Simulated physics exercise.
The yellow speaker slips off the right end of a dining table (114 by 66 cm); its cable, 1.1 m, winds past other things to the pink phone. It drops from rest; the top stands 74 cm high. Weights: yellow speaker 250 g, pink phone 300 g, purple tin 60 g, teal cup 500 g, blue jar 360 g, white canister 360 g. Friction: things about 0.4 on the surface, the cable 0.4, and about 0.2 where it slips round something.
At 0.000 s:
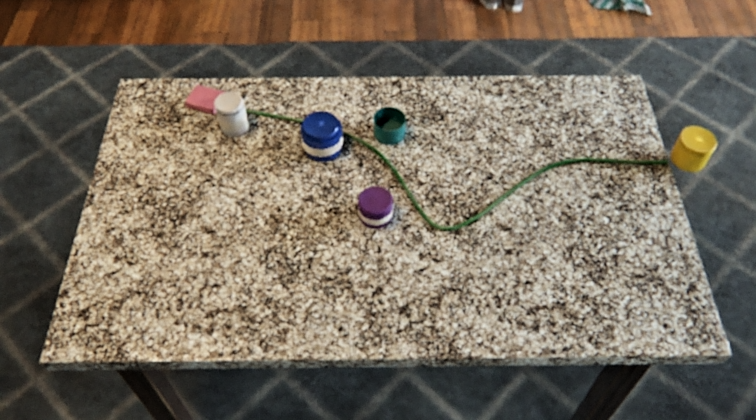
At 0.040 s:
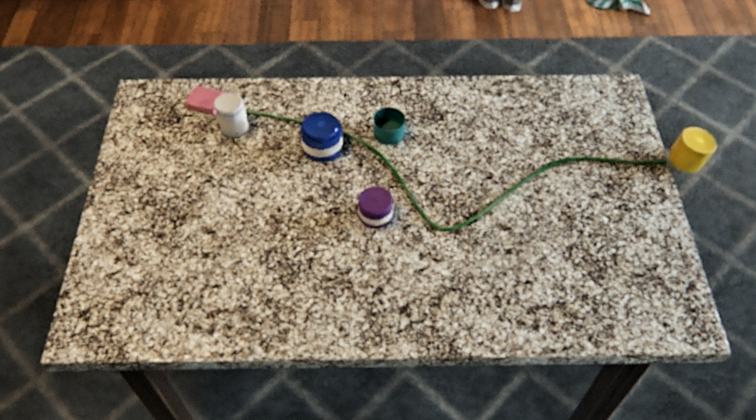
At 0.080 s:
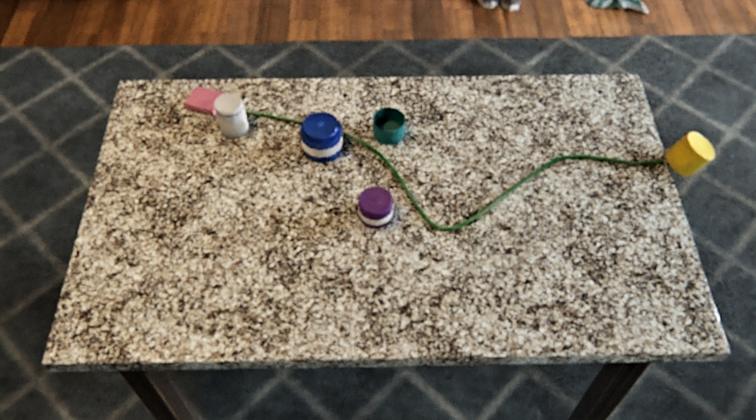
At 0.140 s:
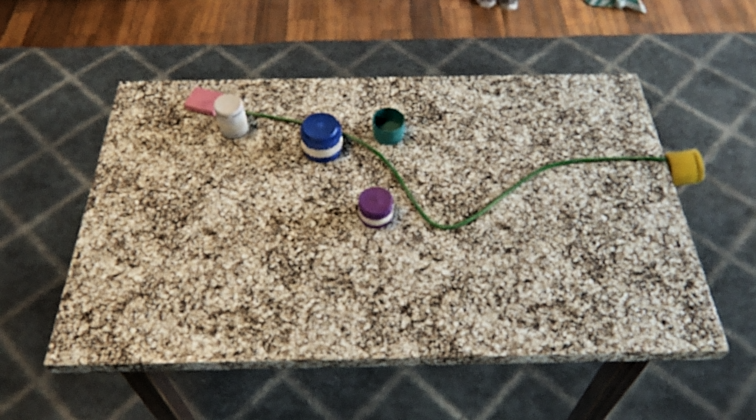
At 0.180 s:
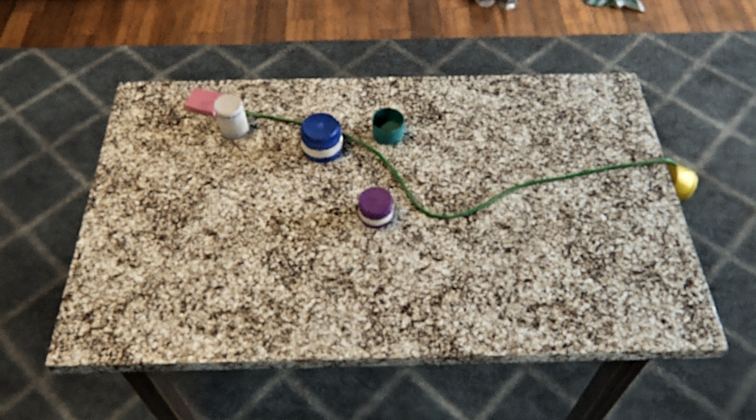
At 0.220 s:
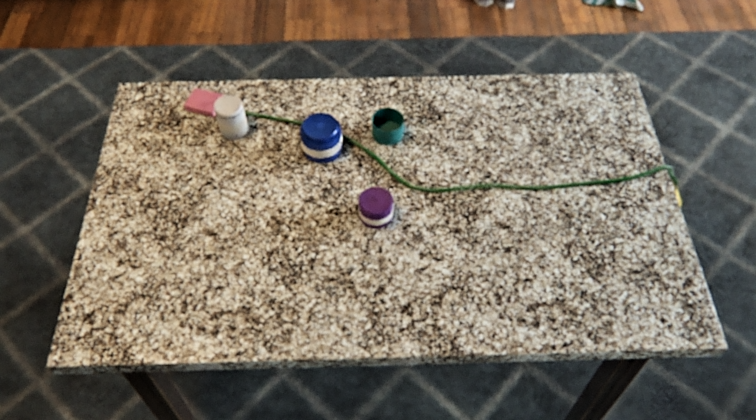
A yellow cylindrical object at the table's right edge tips over and drops below the edge, pulling the attached green cable straighter across the speckled surface, while the pink object, white canister, blue jar, teal cup and purple tin stay still.
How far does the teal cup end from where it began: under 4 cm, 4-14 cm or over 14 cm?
The teal cup stays in the low band.
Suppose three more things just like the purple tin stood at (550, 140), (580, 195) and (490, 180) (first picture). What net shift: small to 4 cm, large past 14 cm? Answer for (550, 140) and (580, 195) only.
In turn: Small, small.
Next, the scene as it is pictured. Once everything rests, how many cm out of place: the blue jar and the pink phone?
About: Blue jar 0 cm, pink phone 15 cm.
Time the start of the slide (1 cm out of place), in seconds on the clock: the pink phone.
About: Pink phone 0.32 s.
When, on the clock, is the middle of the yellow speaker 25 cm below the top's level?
That is: 0.80 s.
At 0.5 s, the cable's tail end at (241, 110); yellow speaker over the edge, pink phone 4 cm off its start.
At 0.7 s, the cable's tail end at (242, 110); yellow speaker over the edge, pink phone 5 cm off its start.
At 1.0 s, the cable's tail end at (254, 112); yellow speaker over the edge, pink phone 7 cm off its start at (237, 104).
At 1.2 s, the cable's tail end at (269, 116); pink phone 11 cm off its start, yellow speaker over the edge.
At 2.4 s, the cable's tail end at (281, 119); teal cup 0 cm off its start at (388, 119), pink phone 14 cm off its start at (264, 111), yellow speaker over the edge.
